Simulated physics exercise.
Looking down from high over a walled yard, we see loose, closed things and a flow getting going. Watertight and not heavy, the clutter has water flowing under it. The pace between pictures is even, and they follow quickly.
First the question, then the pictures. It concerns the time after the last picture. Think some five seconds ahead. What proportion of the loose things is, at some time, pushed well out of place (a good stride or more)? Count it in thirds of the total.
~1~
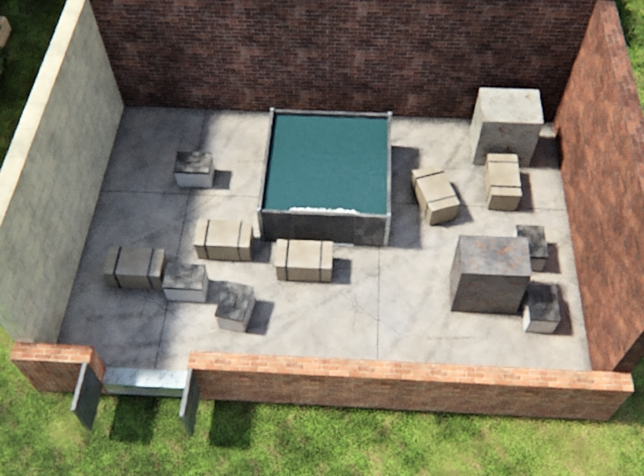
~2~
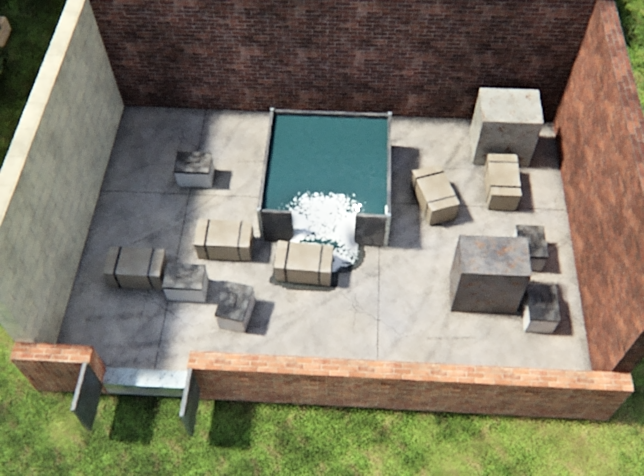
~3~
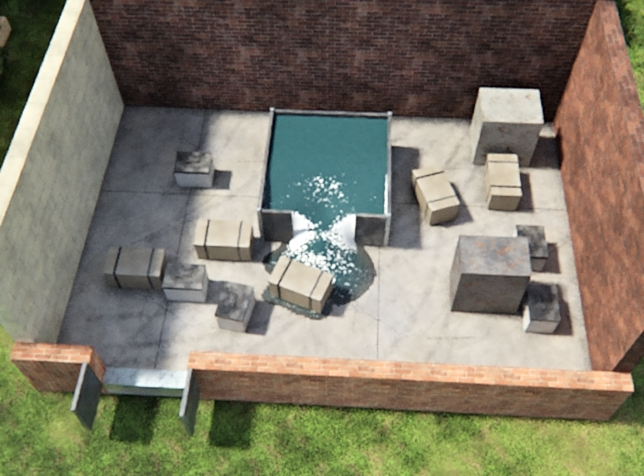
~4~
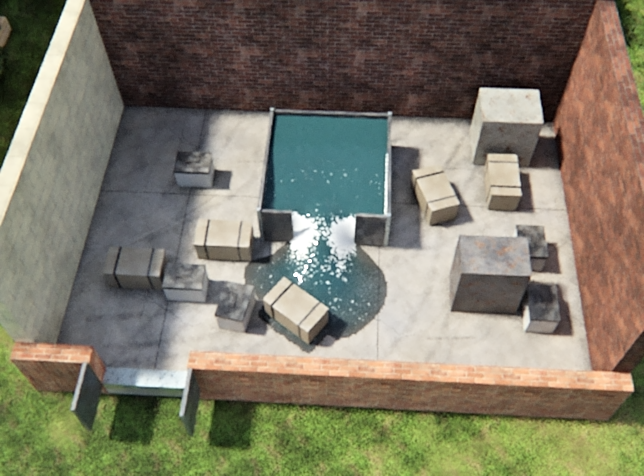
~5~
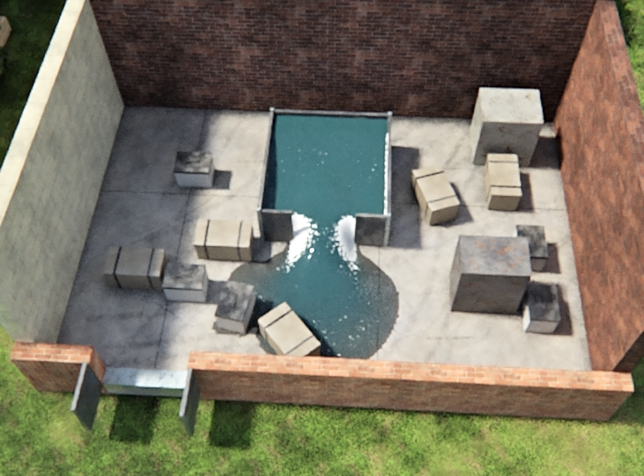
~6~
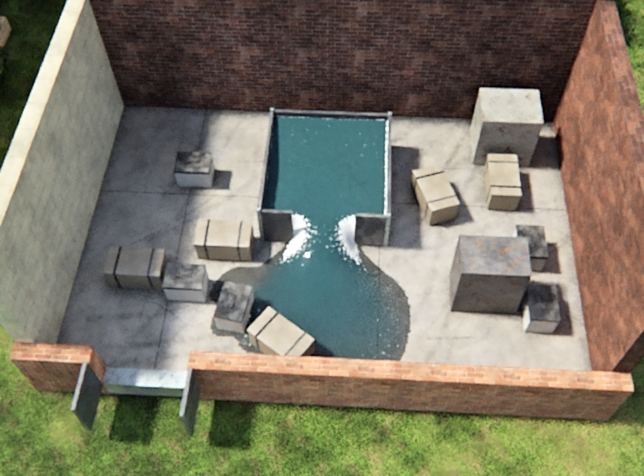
It is a middling share of a third to two thirds.
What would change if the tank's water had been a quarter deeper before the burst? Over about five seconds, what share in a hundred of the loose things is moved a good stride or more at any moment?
70 in a hundred, or close to it.
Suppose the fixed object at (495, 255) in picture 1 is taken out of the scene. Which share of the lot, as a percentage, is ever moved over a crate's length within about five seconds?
60 in a hundred.
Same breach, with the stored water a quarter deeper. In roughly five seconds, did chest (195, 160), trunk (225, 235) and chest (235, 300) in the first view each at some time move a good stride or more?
As asked: Fell short, fell short, went the distance.
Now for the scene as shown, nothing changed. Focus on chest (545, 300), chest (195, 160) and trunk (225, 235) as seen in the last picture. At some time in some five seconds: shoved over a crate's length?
As listed: Travels that far, falls short and falls short.
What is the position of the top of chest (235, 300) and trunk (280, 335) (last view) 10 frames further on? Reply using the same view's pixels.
The first top is close to (94, 326) and the second close to (145, 345).
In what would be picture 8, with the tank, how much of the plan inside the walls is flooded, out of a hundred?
Near 25 %.
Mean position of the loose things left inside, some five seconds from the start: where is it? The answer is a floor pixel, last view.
On the floor of the last picture, roughly (306, 219).
A moment on, 1 of 10 are well off their spots; 1 afloat.
Next, 2 of 10 are well off their spots; 2 afloat.
Later, 3 of 10 are well off their spots; 3 afloat.
In the end, 6 of 10 are well off their spots, and 6 have been at some point; 4 afloat.
